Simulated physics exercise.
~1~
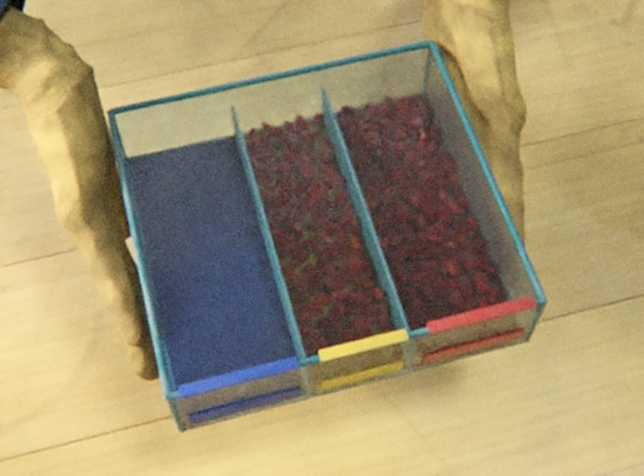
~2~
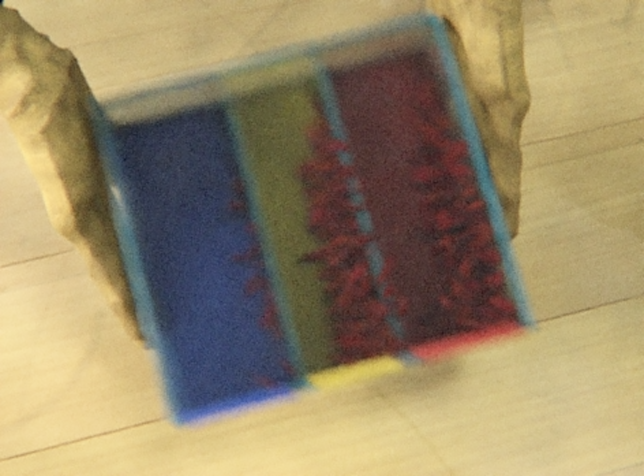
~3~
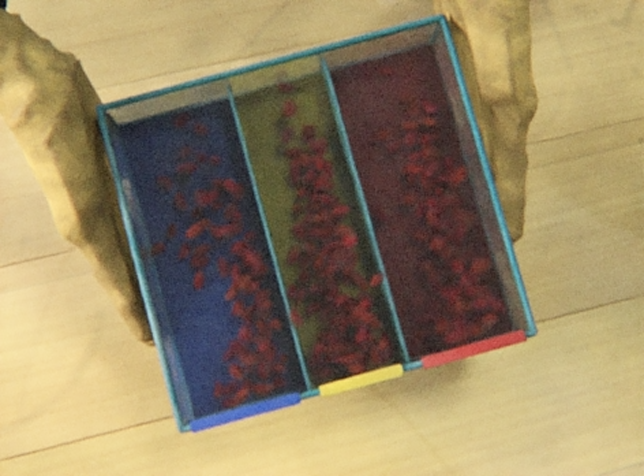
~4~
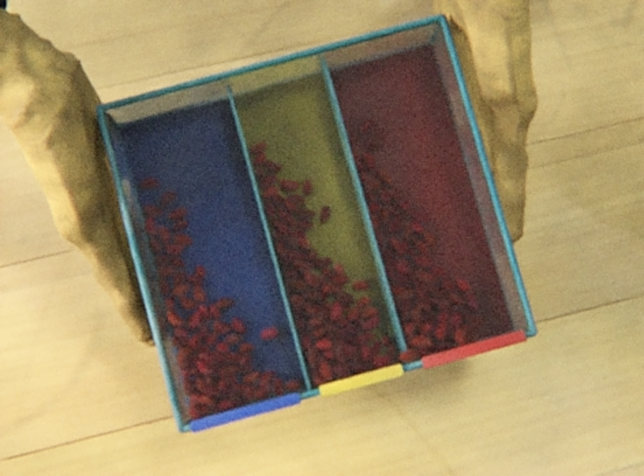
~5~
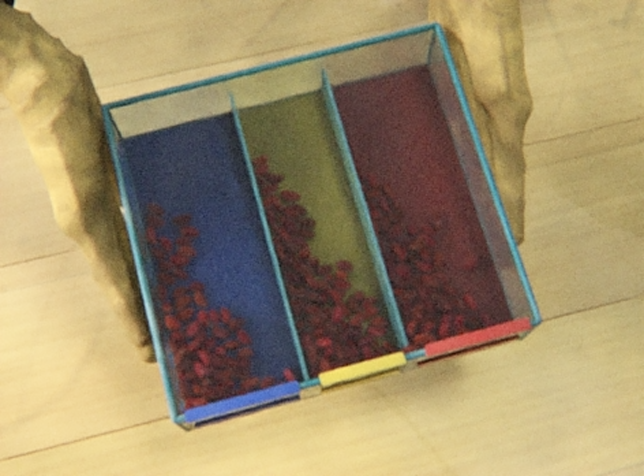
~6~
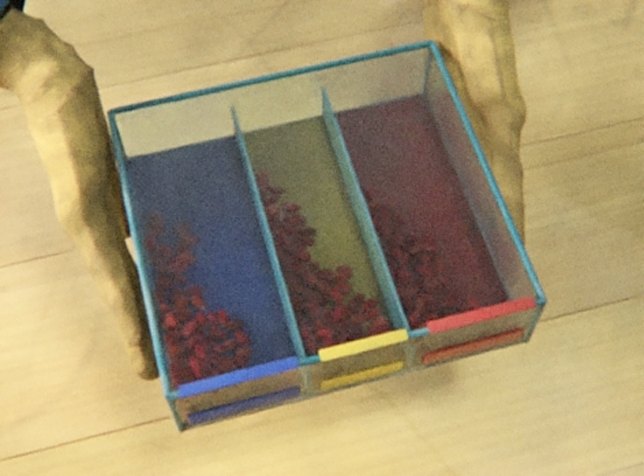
A clear box tilts and shakes, spreading red beans into all three compartments, then levels.
